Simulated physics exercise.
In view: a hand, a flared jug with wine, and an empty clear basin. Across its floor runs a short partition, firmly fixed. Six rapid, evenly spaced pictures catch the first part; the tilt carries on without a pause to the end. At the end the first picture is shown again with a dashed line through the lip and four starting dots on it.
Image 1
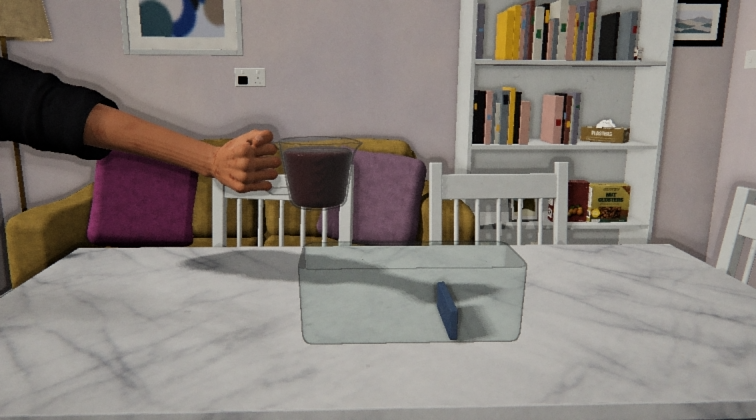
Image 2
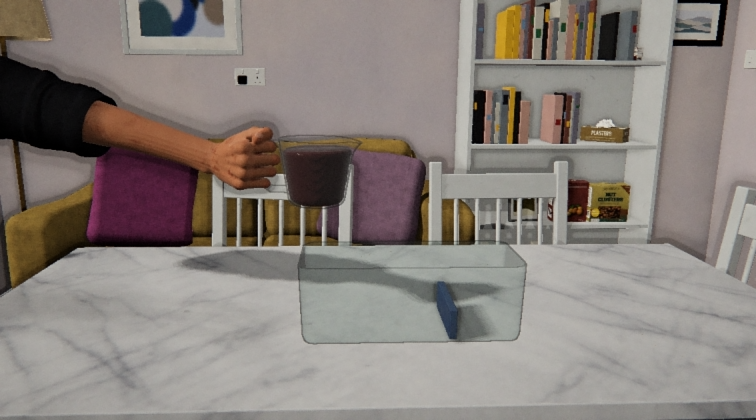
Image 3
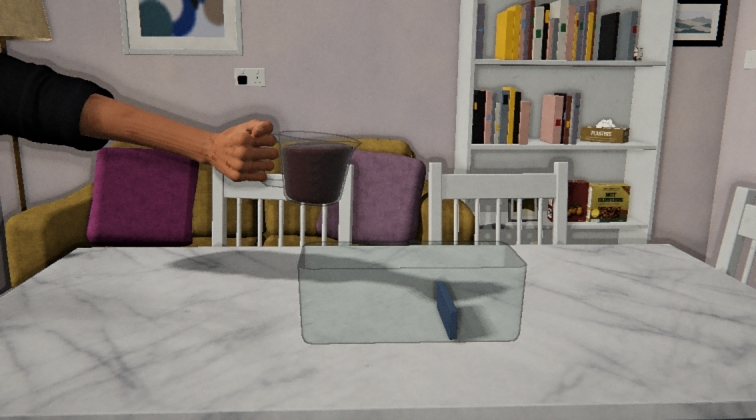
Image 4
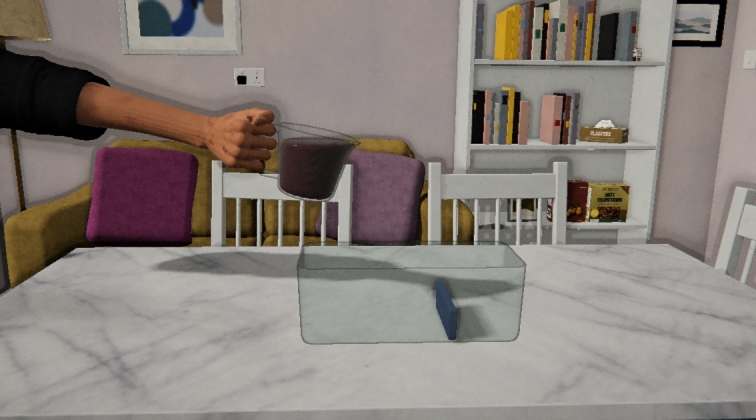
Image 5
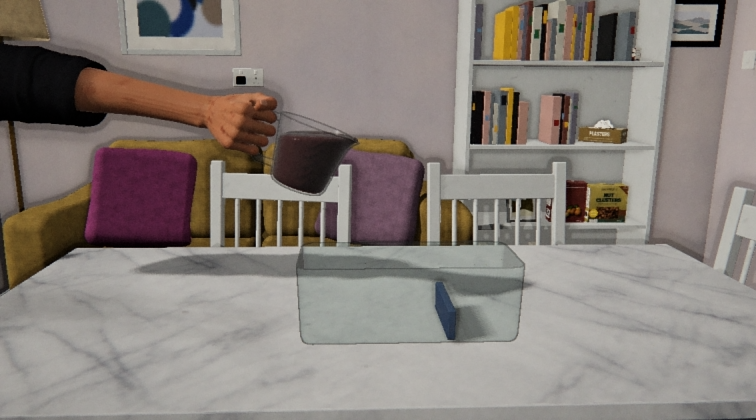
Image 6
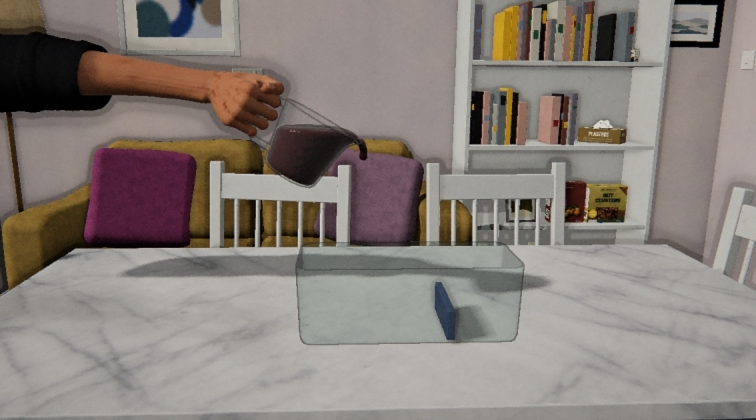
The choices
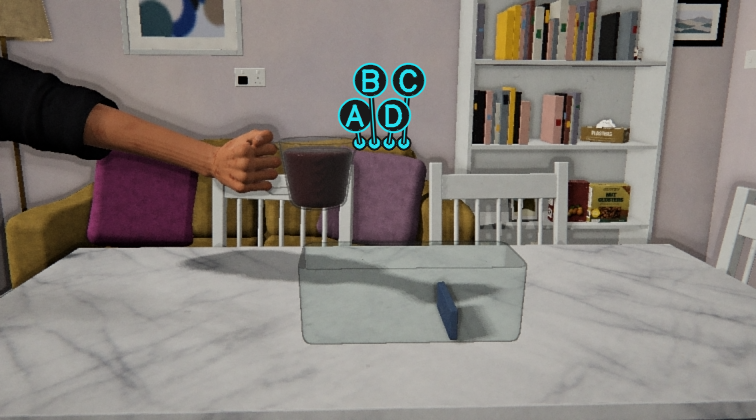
In a living room with a mustard sofa and bookshelves, a hand reaching in from the left holds a flared jug of dark wine upright above a clear, empty basin with a short blue partition on a marble table. The hand gradually tilts the jug rightward, and wine begins slipping over its lip.
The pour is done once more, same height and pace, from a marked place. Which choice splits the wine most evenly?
B is best.
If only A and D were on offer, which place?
D.
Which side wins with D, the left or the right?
The right one.
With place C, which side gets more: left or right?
The right side.
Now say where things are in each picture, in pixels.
Upright, lip at (362, 143); basin from (302, 342) to (520, 339); top of the wall at (447, 295); nothing has left yet.
Upright, lip at (361, 142); nothing has left yet.
Tipped about 5°, lip at (361, 142); nothing has left yet.
Tipped about 12°, lip at (360, 142); nothing has left yet.
Tipped about 20°, lip at (359, 143); nothing has left yet.
Tipped about 31°, lip at (358, 143); wine is over the lip, down to (363, 158).
On the marked copy, A at (359, 143); B at (374, 143); C at (403, 143); D at (389, 143).
For place A, about 91 % ends left of the wall and 5 % right of it; 4 % is lost outside.
For place B, about 56 % ends left of the wall and 41 % right of it.
For place C, about 14 % ends left of the wall and 83 % right of it; 3 % is lost outside.
For place D, about 19 % ends left of the wall and 79 % right of it.
